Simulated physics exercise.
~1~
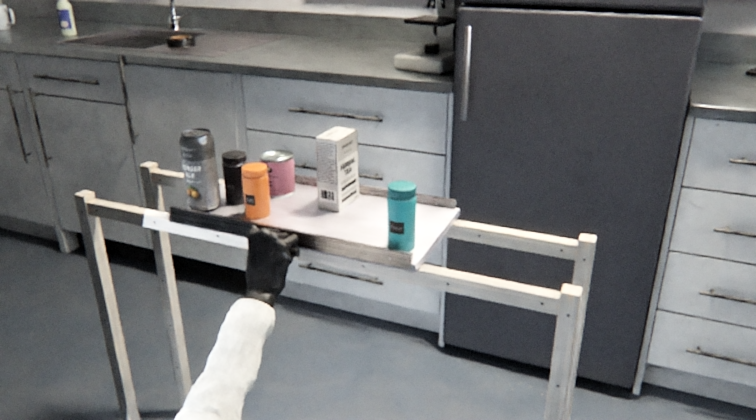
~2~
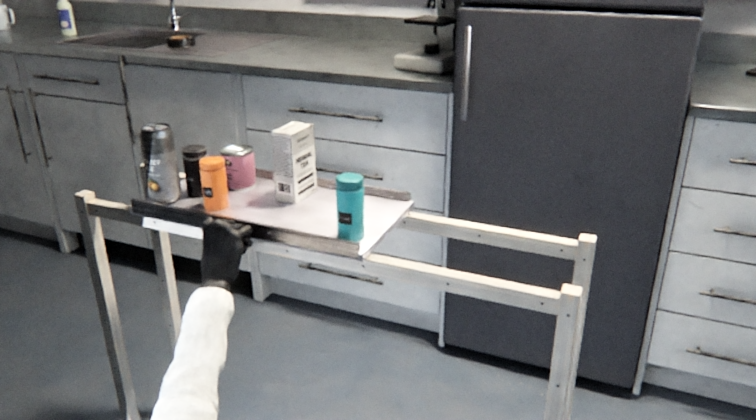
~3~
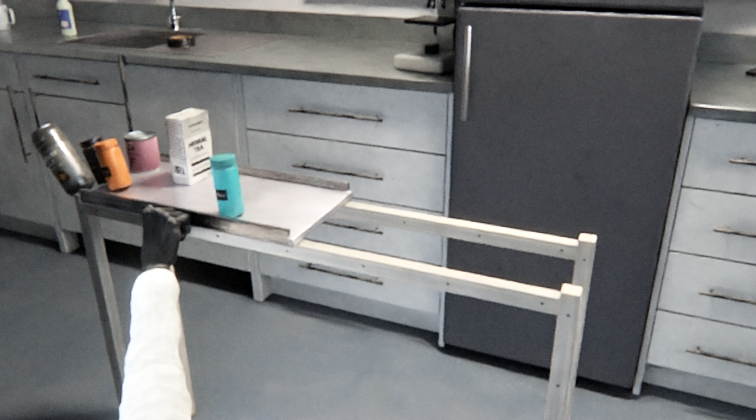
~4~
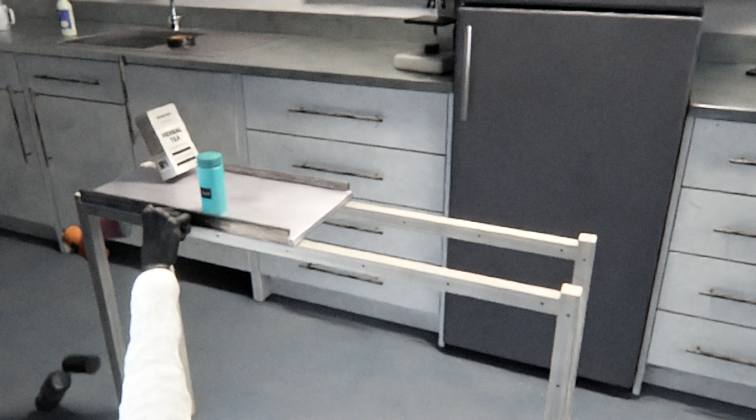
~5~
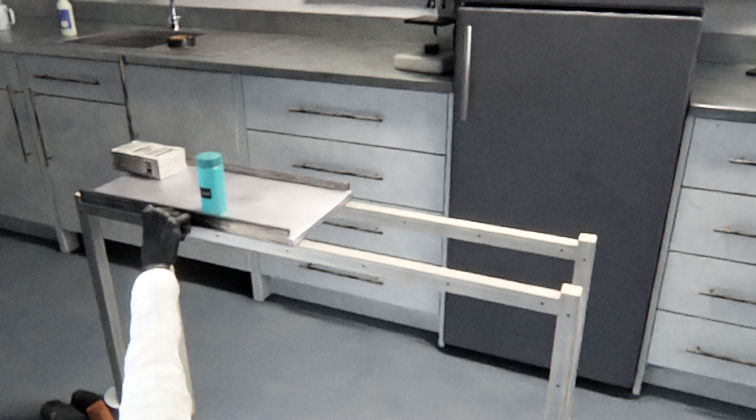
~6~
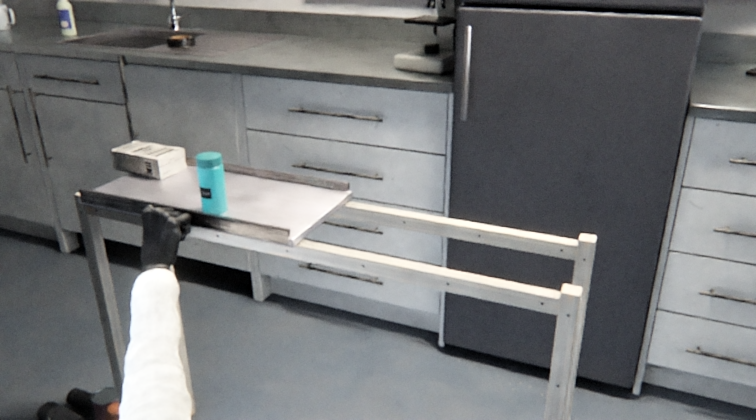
A sliding tray on a pale frame, seen from slightly above in a grey kitchen with a dark fridge, carries a grey can, a black shaker, an orange shaker and a pink tin on its left, with a white carton and a turquoise shaker farther right. A black gripper on a white arm moves the tray left until it stops at the frame's end. The can and black shaker tip off the left end, followed by the orange shaker and pink tin. The carton leans left and topples onto the tray. Finally, the turquoise shaker stands upright near it, while fallen items lie on the floor at lower left.
